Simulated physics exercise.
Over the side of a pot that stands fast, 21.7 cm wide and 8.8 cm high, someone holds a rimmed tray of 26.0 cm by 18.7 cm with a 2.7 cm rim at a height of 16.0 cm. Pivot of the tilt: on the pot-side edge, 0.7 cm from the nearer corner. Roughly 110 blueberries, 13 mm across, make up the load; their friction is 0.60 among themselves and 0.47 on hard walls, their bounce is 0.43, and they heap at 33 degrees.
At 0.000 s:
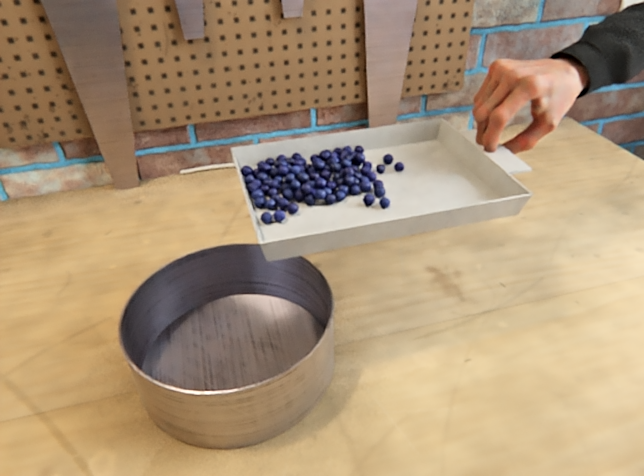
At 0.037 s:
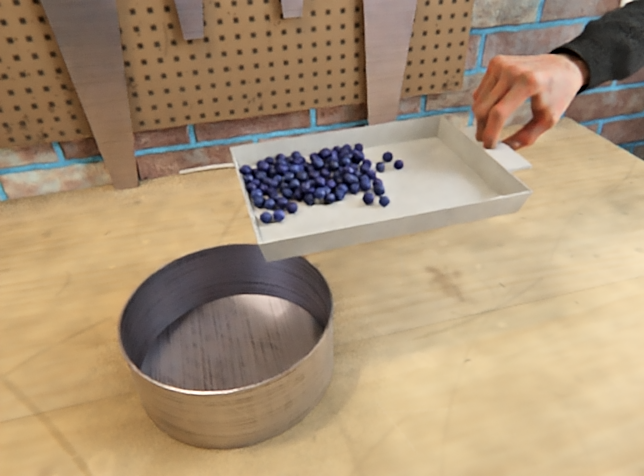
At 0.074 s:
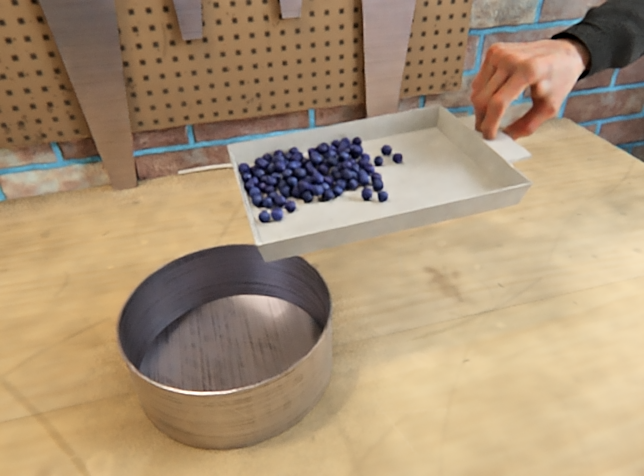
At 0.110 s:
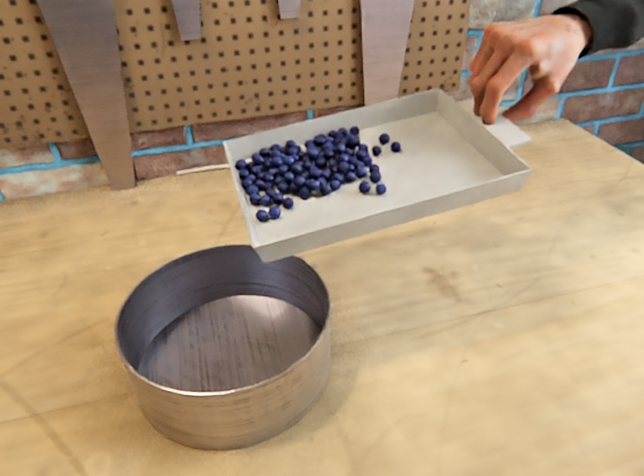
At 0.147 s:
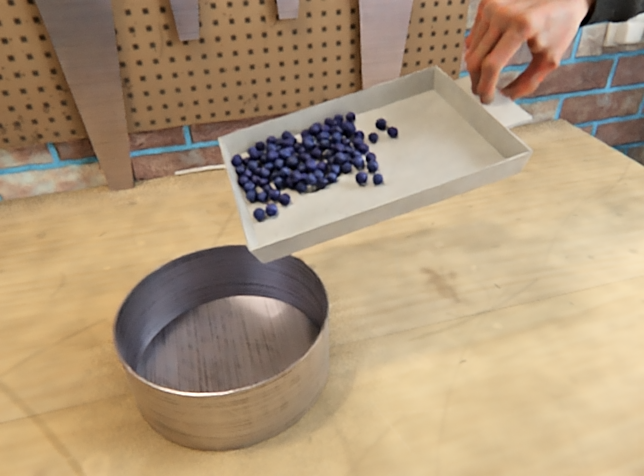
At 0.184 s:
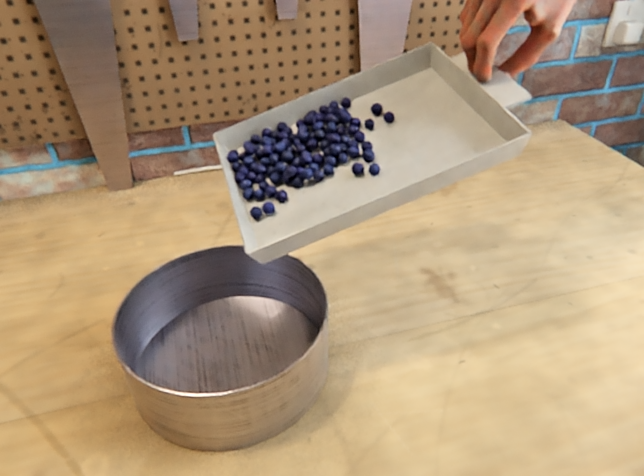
We see a hand holding a pale rimmed tray of dark blueberries above a round metal pot on a wooden table, then raising the tray's right end so it tilts down to the left, the berries staying clustered near the left end.
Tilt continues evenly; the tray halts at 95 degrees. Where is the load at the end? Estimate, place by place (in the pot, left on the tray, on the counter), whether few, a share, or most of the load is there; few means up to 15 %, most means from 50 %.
My estimate: Pot: Most, left on the tray: Few, counter: Few.
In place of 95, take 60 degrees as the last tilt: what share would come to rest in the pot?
Estimated share: About 15 %.
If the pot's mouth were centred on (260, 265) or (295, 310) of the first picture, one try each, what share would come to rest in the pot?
In order, about 10 and about 60 per cent.
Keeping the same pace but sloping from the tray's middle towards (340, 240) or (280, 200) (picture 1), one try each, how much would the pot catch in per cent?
Roughly 70 % for the first direction, roughly 55 % for the second.
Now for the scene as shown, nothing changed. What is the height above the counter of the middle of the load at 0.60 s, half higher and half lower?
About 22 centimetres.
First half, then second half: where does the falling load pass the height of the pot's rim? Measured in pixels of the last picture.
Earlier half at about (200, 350), later half at about (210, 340) in pixels.
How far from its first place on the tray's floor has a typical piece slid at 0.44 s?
4 cm.
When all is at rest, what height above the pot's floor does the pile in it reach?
It stands at some 3.0 cm.
Then, at 0.44 s, tilt 58 degrees; the tray holds 100 %, the pot 0 %.
After 0.60 s, tilt 82 degrees; the tray holds 90 %, the pot 0 %.
Then, at 0.89 s, tilt 95 degrees; the tray holds 10 %, the pot 75 %.
By 1.5 s all is still; pot 95 %, tray 0 %, counter 5 %.
